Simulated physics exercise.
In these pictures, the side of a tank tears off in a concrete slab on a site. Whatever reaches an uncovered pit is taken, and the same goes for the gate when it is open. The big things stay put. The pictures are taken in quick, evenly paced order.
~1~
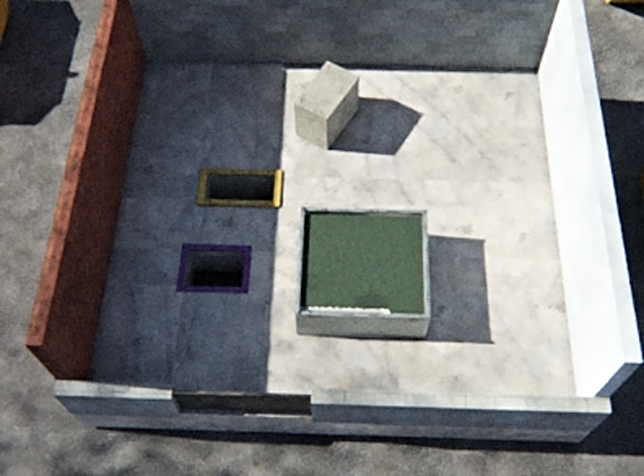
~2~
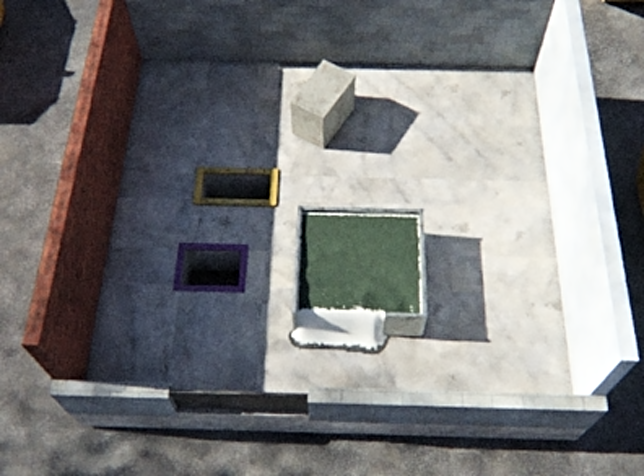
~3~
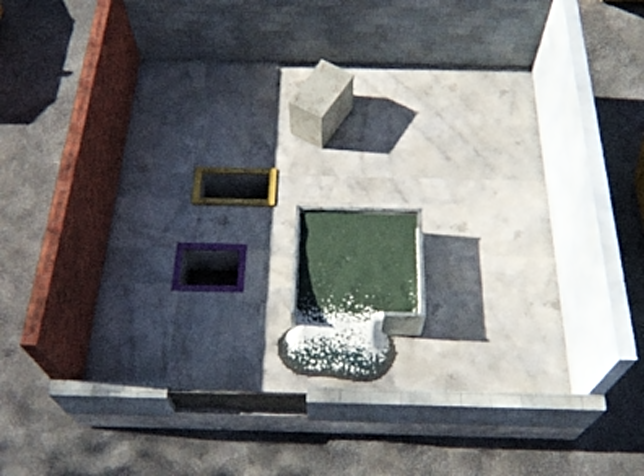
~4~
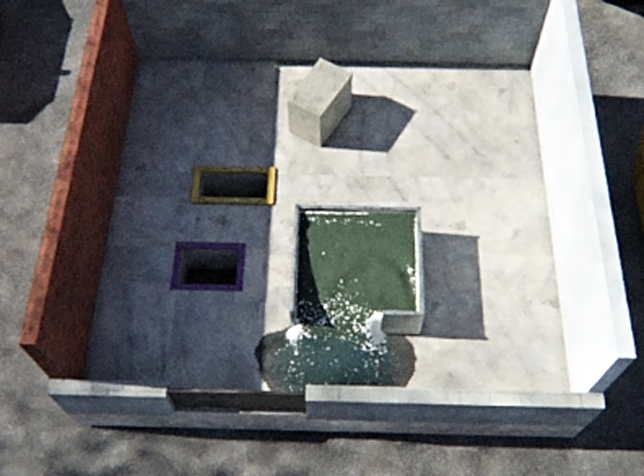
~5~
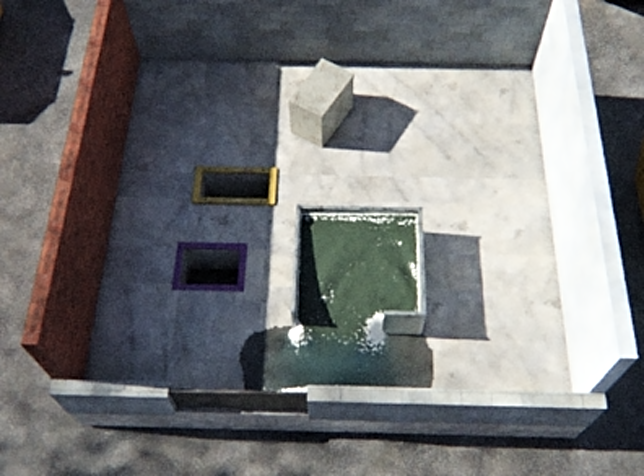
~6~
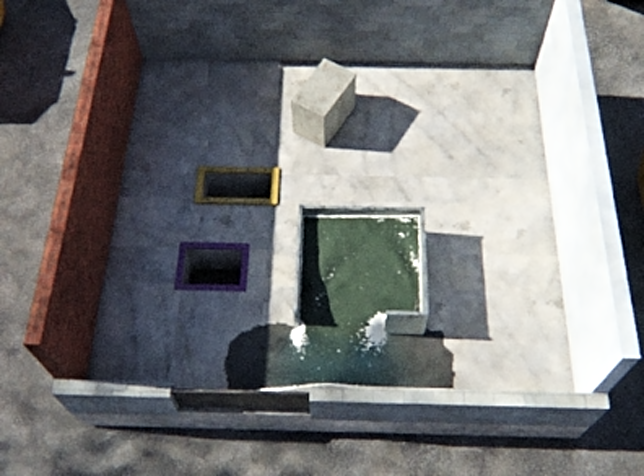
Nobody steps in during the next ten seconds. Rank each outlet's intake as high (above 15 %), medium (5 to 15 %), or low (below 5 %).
Intake: The gate is low; the yellow pit is low; the purple pit is medium.
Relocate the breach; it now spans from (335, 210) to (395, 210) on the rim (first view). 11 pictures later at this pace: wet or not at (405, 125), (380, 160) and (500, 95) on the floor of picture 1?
Spot by spot: Soaked through, then soaked through, then soaked through.
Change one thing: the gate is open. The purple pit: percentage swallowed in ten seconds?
I'd put purple at 2 per cent.
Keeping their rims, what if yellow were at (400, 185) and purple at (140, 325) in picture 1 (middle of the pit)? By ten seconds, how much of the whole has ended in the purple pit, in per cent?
Purple: 35 %.
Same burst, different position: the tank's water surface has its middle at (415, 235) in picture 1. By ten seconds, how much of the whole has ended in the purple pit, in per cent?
Within ten seconds roughly 10 percent of the total ends in the purple pit.
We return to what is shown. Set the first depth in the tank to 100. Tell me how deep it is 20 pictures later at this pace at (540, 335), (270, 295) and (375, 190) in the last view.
The three come to some 25, 0 and 0 per cent respectively.
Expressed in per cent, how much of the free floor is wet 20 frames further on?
About 40 per cent.
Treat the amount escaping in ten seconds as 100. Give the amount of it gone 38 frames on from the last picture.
Note - share reached: 45 %.
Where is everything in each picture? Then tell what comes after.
Still water in the open tank at (363, 263), in the first picture.
The front is at (296, 341), out from the gap at (340, 326), in the second picture.
The front is at (378, 374), out from the gap at (338, 325), in the third picture.
Water pours out at (337, 325) and has run to a hidden place, in the fourth picture.
The front is at a hidden place, out from the gap at (339, 325), in the fifth picture.
Water pours out at (341, 325) and has run to a hidden place, in the sixth picture.
A moment on, water covers 15 % of the floor; the gate 0 %, the yellow pit 0 %, the purple pit 0 %.
Next, water covers 30 % of the floor; the gate 0 %, the yellow pit 0 %, the purple pit 0 %.
Then, water covers 40 % of the floor; the gate 0 %, the yellow pit 0 %, the purple pit 1 %.
Later, water covers 80 % of the floor; the gate 0 %, the yellow pit 1 %, the purple pit 3 %.
In the end, water covers 95 % of the floor; the gate 0 %, the yellow pit 1 %, the purple pit 8 %.
